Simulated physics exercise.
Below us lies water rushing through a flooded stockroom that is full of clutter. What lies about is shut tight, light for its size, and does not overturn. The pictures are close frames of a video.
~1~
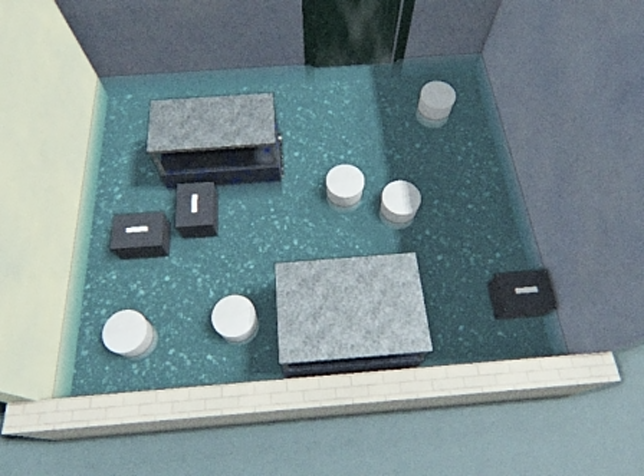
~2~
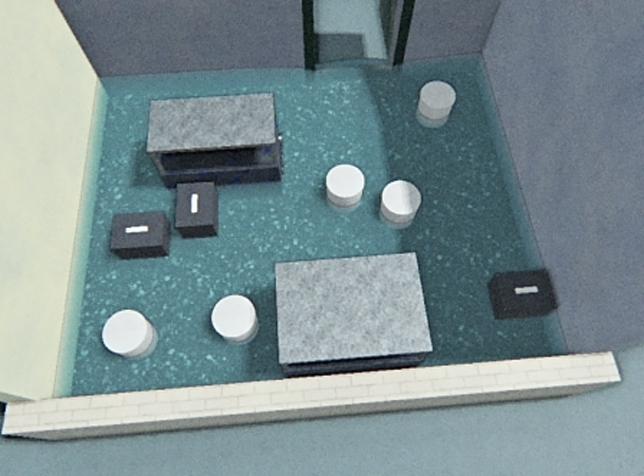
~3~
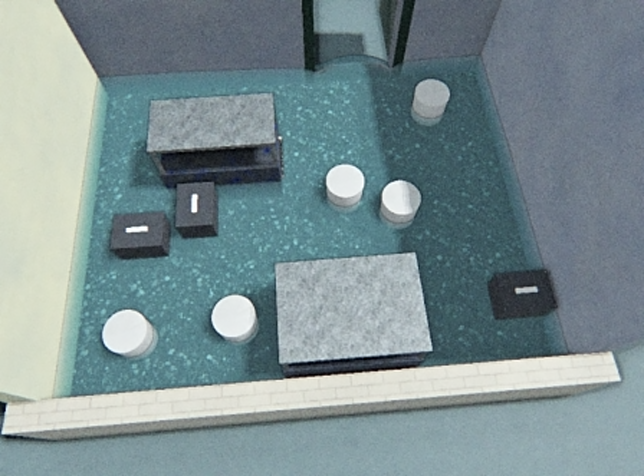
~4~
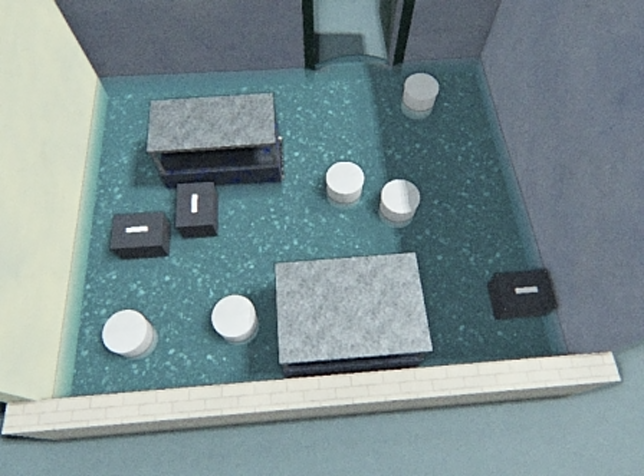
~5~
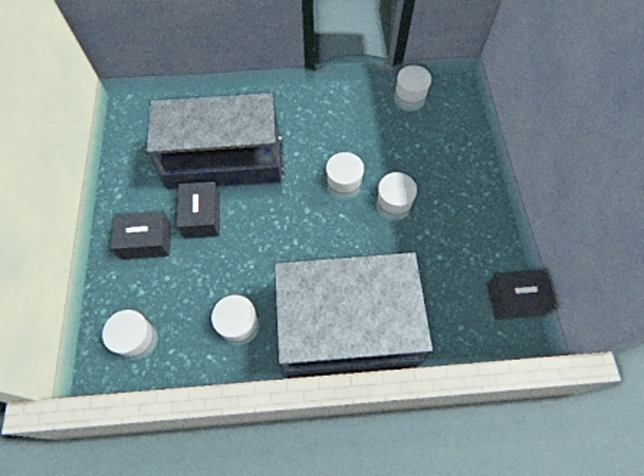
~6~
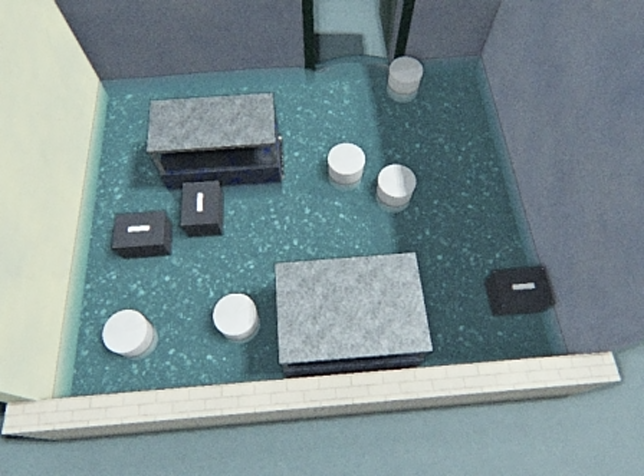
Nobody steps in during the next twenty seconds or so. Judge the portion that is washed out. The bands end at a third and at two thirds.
That comes to between one and two thirds.
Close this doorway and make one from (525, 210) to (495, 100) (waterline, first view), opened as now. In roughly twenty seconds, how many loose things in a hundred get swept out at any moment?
Near 80 in a hundred.
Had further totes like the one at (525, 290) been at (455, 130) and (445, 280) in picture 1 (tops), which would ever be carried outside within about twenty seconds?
One after the other: Washed out, inside.
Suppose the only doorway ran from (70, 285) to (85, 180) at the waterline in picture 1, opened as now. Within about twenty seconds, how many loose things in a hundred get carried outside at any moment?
Near 60 in a hundred.
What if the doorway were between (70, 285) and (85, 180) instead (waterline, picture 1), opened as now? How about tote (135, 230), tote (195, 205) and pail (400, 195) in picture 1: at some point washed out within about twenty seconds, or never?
As listed: Gone, through, gone.
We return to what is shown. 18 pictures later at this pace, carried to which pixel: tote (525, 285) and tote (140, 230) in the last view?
Near (510, 241) and (145, 195).
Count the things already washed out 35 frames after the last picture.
3 of them.
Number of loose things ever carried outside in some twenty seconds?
That makes 4.
A moment on, 1 of 8 are out; 7 afloat.
Next, 3 of 8 are out; 5 afloat.
Later, 3 of 8 are out; 4 afloat.
In the end, 4 of 8 are out; 2 afloat.
